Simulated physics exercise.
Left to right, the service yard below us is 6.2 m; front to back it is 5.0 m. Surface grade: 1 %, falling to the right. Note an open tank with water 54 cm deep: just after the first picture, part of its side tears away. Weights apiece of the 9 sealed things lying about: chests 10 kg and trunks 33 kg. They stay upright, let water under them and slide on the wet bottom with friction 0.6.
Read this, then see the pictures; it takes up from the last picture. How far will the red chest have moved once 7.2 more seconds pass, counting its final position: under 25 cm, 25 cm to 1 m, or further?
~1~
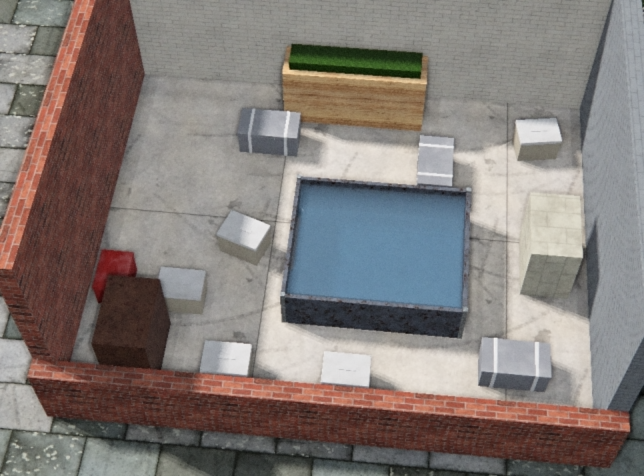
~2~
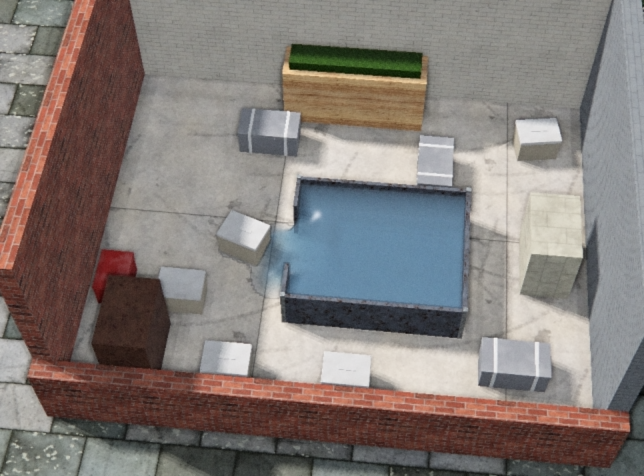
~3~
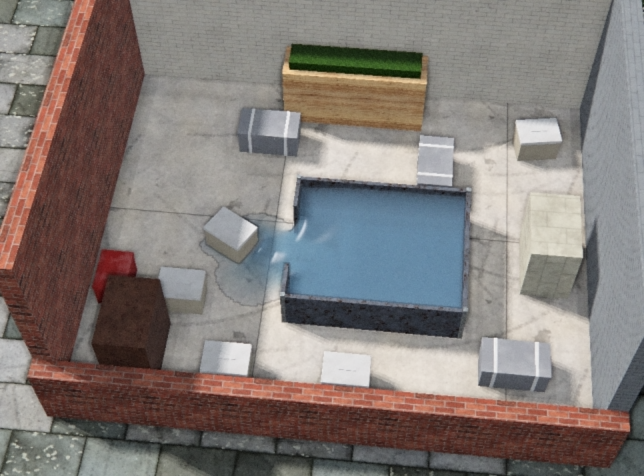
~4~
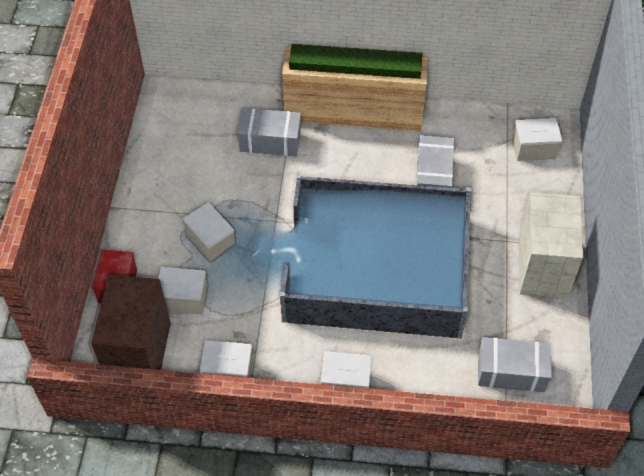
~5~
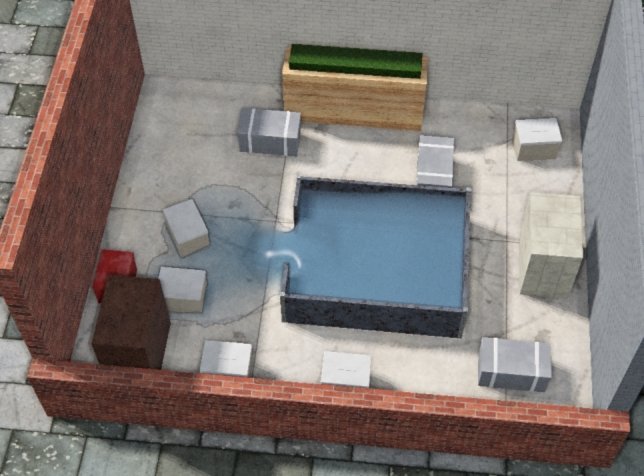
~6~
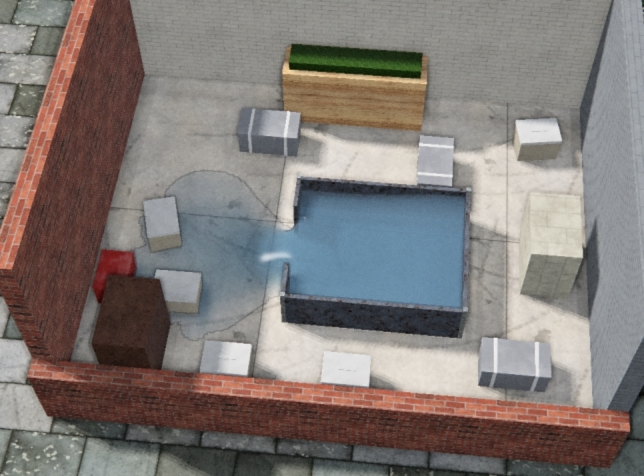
Expect it to shift a fair bit, but under a metre.
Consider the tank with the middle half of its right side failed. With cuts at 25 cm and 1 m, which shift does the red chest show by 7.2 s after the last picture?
Under that change, the red chest keeps its spot.
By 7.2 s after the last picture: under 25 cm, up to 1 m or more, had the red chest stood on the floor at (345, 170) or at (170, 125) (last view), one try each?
Well, the first time it drifts a modest way, and the second time it covers a big distance.
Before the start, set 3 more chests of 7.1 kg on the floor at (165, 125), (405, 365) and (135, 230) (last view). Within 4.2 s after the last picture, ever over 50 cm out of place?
Going one by one: Too far, not far enough, too far.
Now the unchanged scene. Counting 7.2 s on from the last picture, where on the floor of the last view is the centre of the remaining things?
It works out to somewhere near (355, 244) on the floor.
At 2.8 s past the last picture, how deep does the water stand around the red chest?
Around 25 cm.
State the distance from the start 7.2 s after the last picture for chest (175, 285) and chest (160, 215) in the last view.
Lab note - net shifts in order: 250 cm; 200 cm.
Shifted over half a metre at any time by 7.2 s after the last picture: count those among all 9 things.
Answer: 6.
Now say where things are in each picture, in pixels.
The red chest at (113, 269), on the bottom; 3.8 m2 under water; 0 of 9 have shifted, in the first picture.
The red chest at (113, 269) rests on the ground; 4.2 m2 under water; 0 of 9 have shifted, in the second picture.
The red chest at (113, 269), on the bottom; water covers 4.6 m2; 1 of 9 have shifted, in the third picture.
The red chest at (113, 269), on the bottom; 5.4 m2 under water; 1 of 9 have shifted, in the fourth picture.
The red chest at (113, 269) rests on the ground; water covers 6.2 m2; 1 of 9 have shifted, in the fifth picture.
The red chest at (113, 269) rests on the ground; water covers 7.2 m2; 2 of 9 have shifted, in the sixth picture.
Then, 0.9 s after the last picture the red chest is near (97, 272), 0.2 m from its start, afloat; 3 afloat.
Then, 2.8 s after the last picture the red chest is near (87, 333), 1.0 m from its start, afloat; 3 afloat.
Then, 4.8 s after the last picture the red chest is near (94, 308), 0.6 m from its start, afloat; 3 afloat.
Then, 7.2 s after the last picture the red chest is near (93, 307), 0.6 m from its start, afloat; 5 afloat.
